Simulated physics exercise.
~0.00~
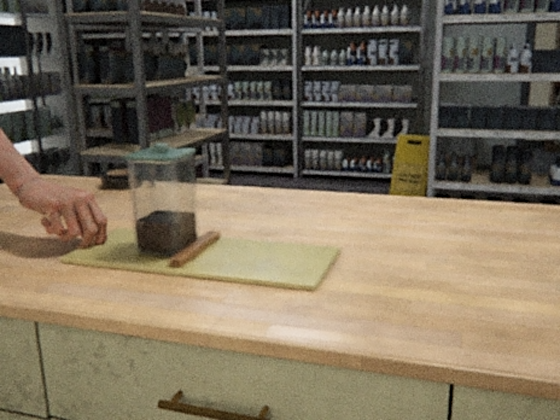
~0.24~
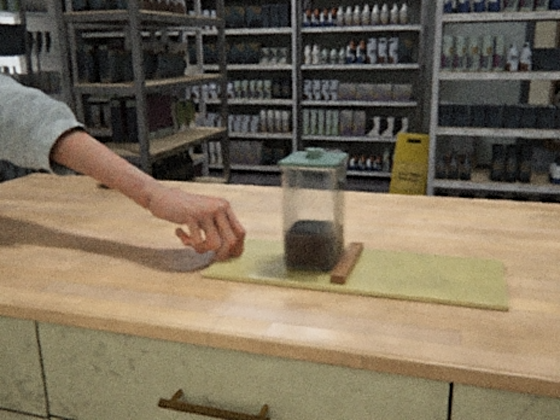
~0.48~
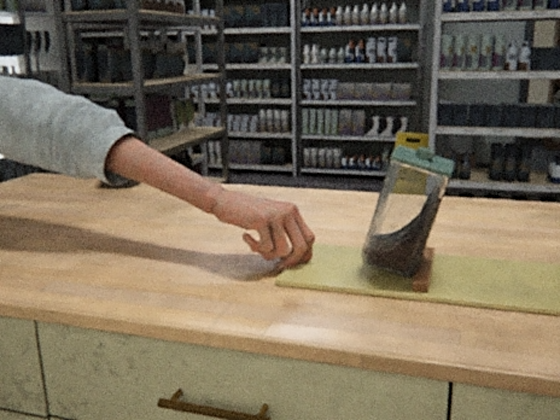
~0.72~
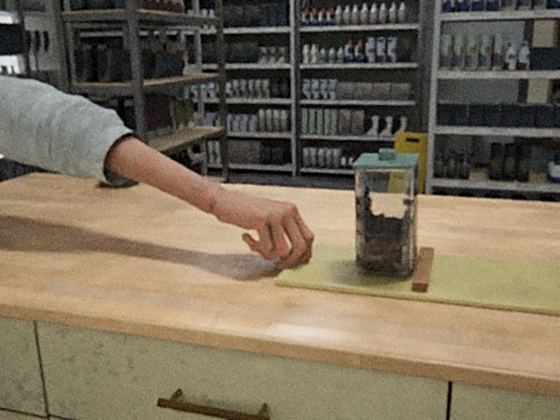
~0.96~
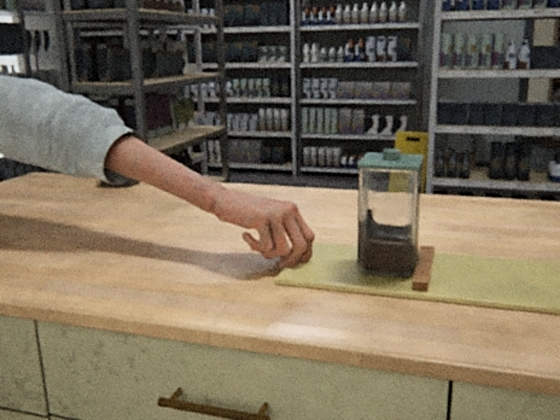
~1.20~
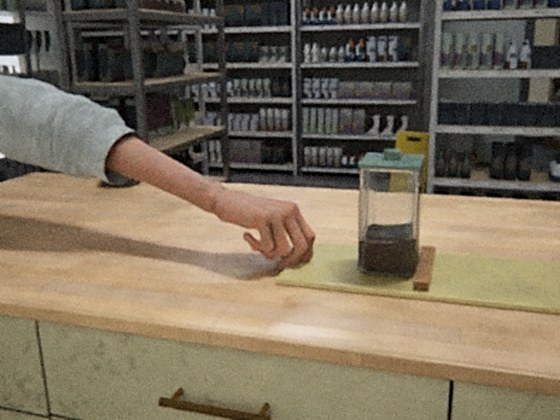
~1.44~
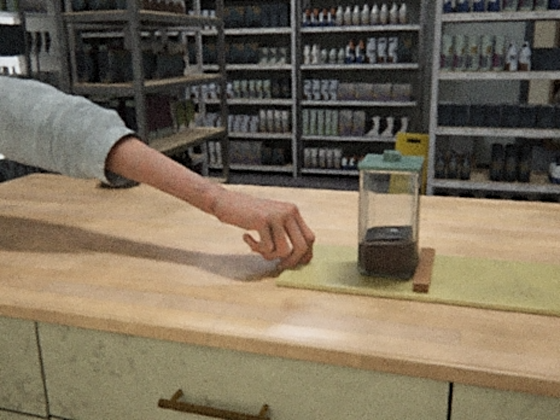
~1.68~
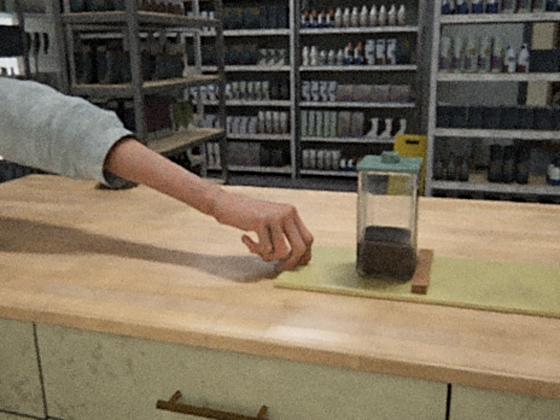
In a storeroom lined with shelves of bottles and dark goods, a slightly swaying camera looks across a pale wooden counter. A clear container with a green cap, partly filled with something dark, stands on a yellow-green board, just left of a low reddish-brown strip. A hand and grey-sleeved arm at the left travel rightward as the board and container slide right. The board stops, and the container tips to the right over the strip, its dark contents surging up one side. It rocks back upright, the contents slosh and settle, and it remains standing beside the still hand.
